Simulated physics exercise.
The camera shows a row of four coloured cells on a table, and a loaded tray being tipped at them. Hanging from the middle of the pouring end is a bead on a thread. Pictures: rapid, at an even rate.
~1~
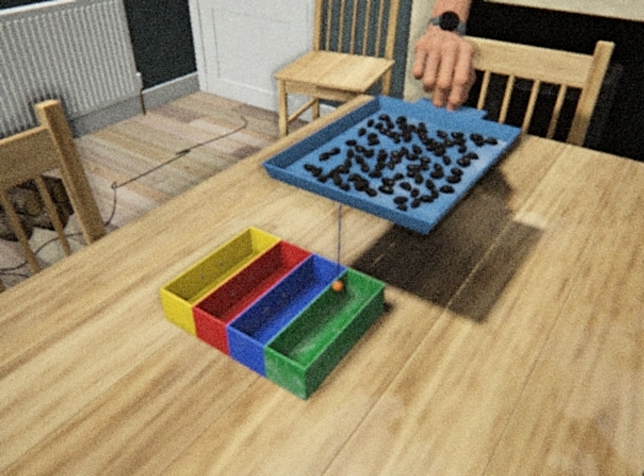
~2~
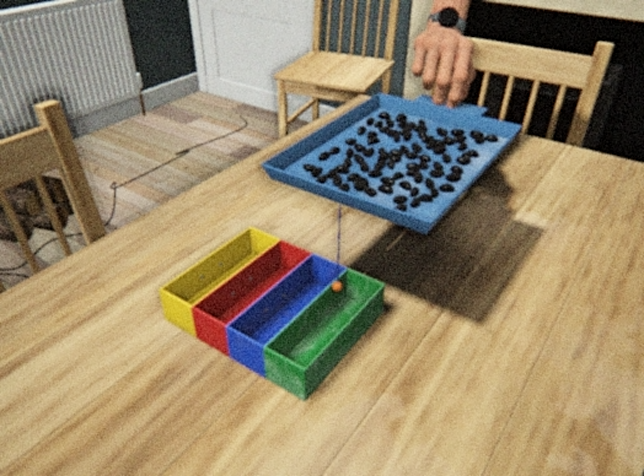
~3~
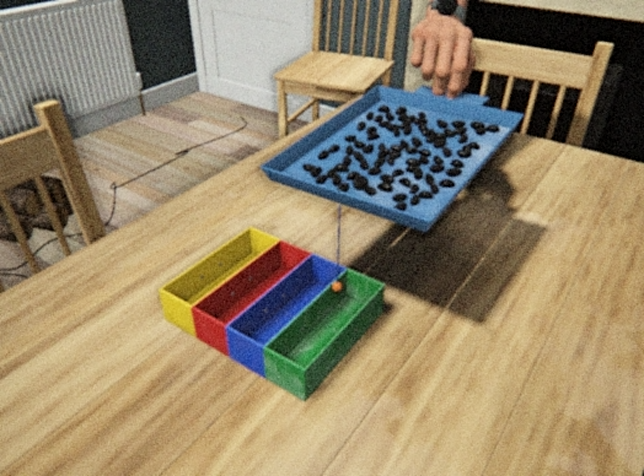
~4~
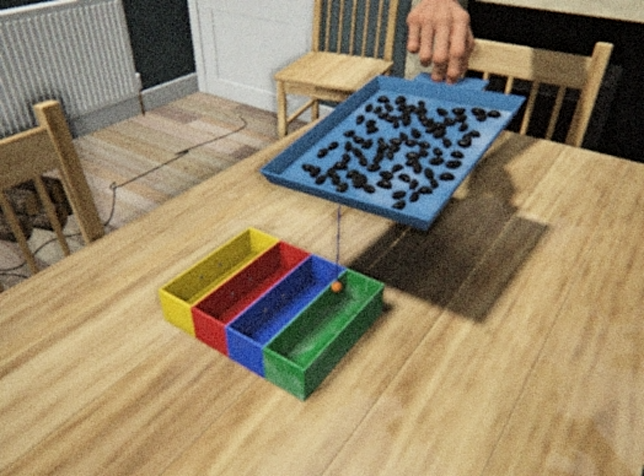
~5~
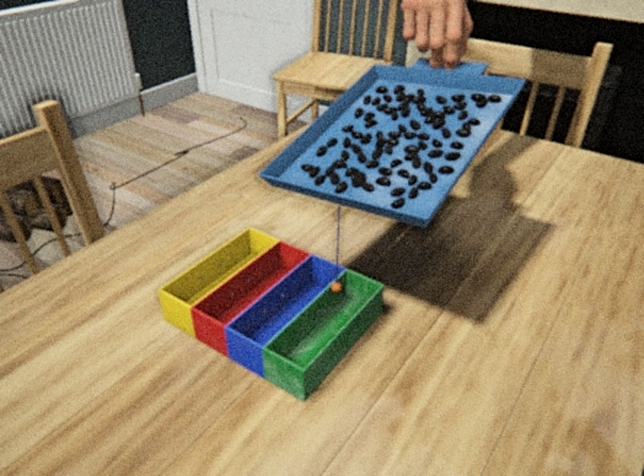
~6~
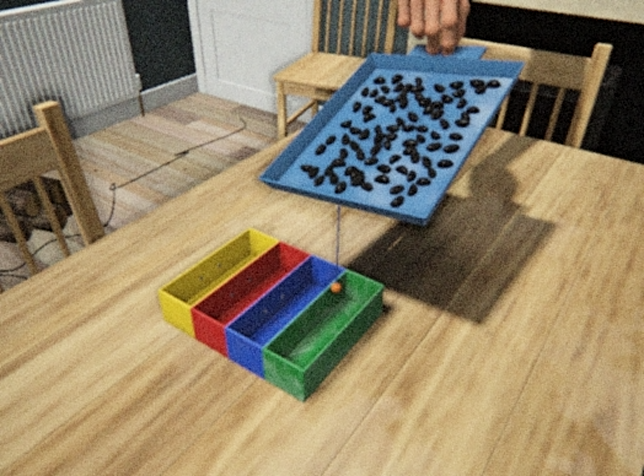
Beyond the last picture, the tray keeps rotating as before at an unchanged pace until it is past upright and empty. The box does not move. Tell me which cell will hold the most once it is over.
The red cell will hold the most.
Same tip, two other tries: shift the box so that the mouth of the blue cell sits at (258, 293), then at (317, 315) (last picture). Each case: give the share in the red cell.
About 20 per cent first, then about 40 per cent.
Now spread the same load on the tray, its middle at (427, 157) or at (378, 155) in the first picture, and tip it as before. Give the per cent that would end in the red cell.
You'd get about 50 per cent first and about 50 per cent second.
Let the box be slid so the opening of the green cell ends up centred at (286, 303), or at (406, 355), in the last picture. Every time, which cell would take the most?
Try 1 - blue. Try 2 - the yellow cell.
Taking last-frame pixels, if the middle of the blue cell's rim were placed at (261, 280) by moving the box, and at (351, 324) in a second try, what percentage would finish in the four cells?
Well, you'd get about 90 per cent and then about 70 per cent.
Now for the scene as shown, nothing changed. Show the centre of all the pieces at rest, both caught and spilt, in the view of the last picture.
Near (258, 314).
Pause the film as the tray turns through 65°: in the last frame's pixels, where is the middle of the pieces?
The load is centred near (316, 164).
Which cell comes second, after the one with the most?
It's blue.
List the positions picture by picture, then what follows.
In the first picture, corners of the pouring end at (270, 162) and (428, 217), level; middle of the load at (397, 155), black beans; bead on its thread at (338, 286); yellow cell at (178, 310); red cell at (211, 329); blue cell at (247, 349); green cell at (285, 371).
In the second picture, corners of the pouring end at (270, 163) and (428, 217), level; middle of the load at (397, 154).
In the third picture, corners of the pouring end at (269, 165) and (427, 215), tipped barely, lowest at the left corner; middle of the load at (397, 149).
In the fourth picture, corners of the pouring end at (268, 169) and (425, 214), tipped a little, lowest at the left corner; middle of the load at (396, 142).
In the fifth picture, corners of the pouring end at (267, 172) and (423, 212), tipped a little, lowest at the left corner; middle of the load at (395, 135).
In the sixth picture, corners of the pouring end at (266, 175) and (422, 211), tipped clearly, lowest at the left corner; middle of the load at (393, 129); yellow cell at (177, 311); red cell at (210, 330); blue cell at (245, 350); green cell at (284, 372).
Soon, tray tipped steeply; nearly all on the tray; a stray few falling or outside the box.
A while on, tray tipped past a quarter turn; about a quarter on the tray; about a third in the red cell; a small part in the blue cell; a stray few in the yellow cell; a stray few in the green cell; about a third falling or outside the box.
Towards the end, tray tipped past a quarter turn; about two thirds in the red cell; about a quarter in the blue cell; a small part in the green cell; a stray few in the yellow cell; a stray few falling or outside the box.
Finally, tray tipped past a quarter turn; about two thirds in the red cell; about a quarter in the blue cell; a small part in the green cell; a stray few in the yellow cell; a stray few outside the box.
